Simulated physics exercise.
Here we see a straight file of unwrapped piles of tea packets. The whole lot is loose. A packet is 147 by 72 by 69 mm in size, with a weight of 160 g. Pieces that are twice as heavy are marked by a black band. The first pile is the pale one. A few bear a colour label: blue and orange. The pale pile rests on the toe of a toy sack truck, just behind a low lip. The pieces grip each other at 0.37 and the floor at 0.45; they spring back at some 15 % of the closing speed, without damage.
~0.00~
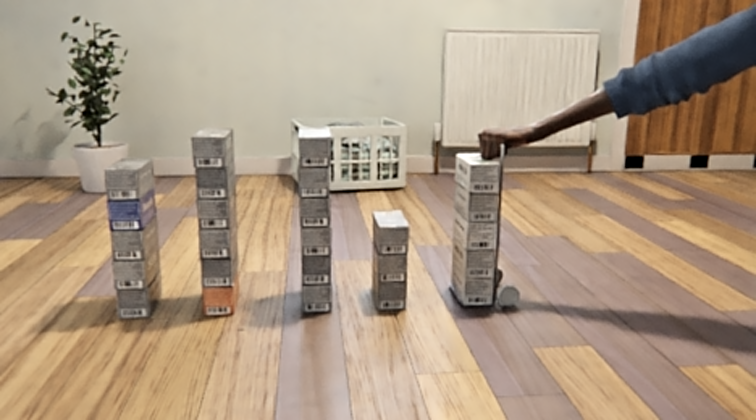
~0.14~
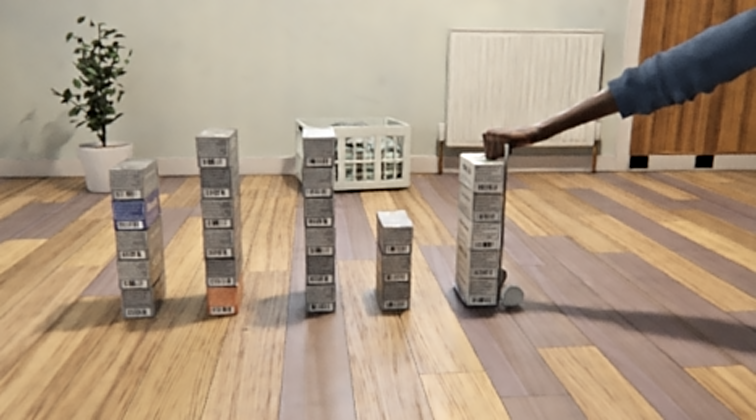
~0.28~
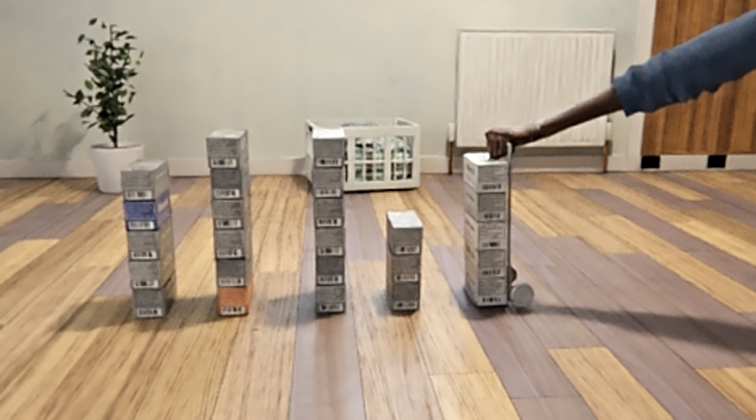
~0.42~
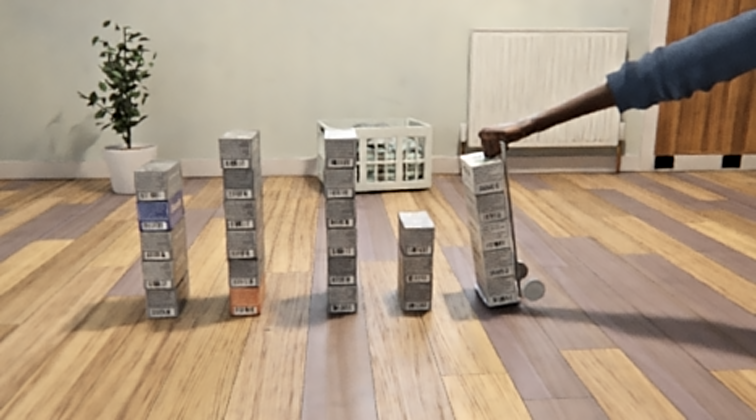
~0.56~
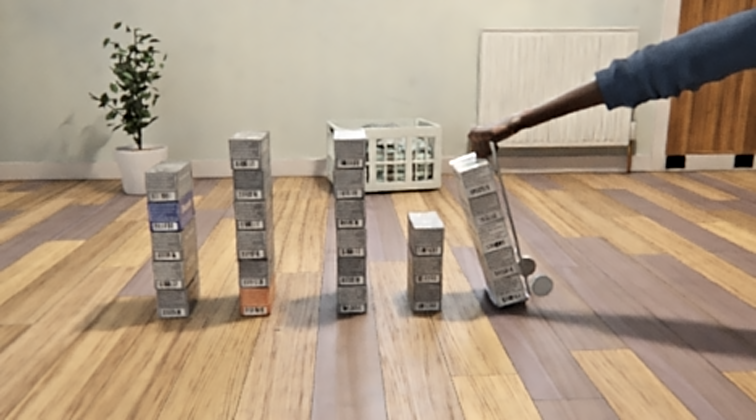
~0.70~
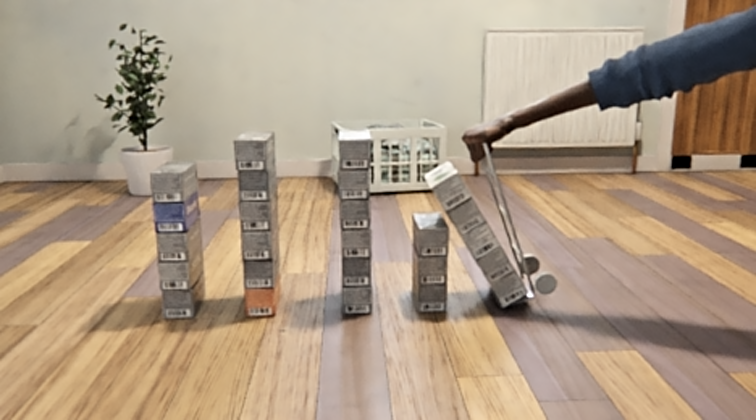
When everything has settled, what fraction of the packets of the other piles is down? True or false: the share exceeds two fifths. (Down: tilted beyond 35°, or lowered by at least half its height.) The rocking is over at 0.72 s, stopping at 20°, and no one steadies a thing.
True.
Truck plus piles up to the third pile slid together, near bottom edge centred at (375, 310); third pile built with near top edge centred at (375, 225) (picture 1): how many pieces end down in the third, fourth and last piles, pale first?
Down by pile: Third 3, fourth 0, last 0.
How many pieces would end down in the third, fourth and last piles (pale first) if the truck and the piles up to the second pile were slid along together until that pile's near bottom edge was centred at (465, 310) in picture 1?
In that case third 0, fourth 0, last 0.
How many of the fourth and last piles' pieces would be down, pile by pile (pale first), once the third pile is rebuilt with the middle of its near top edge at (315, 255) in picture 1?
Counts down - fourth: 0; last: 0.
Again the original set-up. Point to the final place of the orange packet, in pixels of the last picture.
Its middle finishes near pixel (235, 291) of the last picture.
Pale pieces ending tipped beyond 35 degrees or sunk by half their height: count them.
The answer is 5 of the pale ones.
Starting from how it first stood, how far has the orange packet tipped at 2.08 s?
It sits at about 50 degrees.
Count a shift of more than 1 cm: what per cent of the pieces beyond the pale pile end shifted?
Displaced: 95 %.
After 1.56 s, 5 of the pale pile down; 2 of the 20 other packets down.
After 2.08 s, 5 of the pale pile down; 18 of the 20 other packets down; orange packet leaning 55°; blue packet leaning 41°, 56 mm lower.
At rest (3.1 s), 5 of the pale pile down; 18 of the 20 other packets down; orange packet on its side; blue packet on its side. That is 90 per cent. As the last picture would show them, middles, orange packet near (235, 291), blue packet near (36, 296).
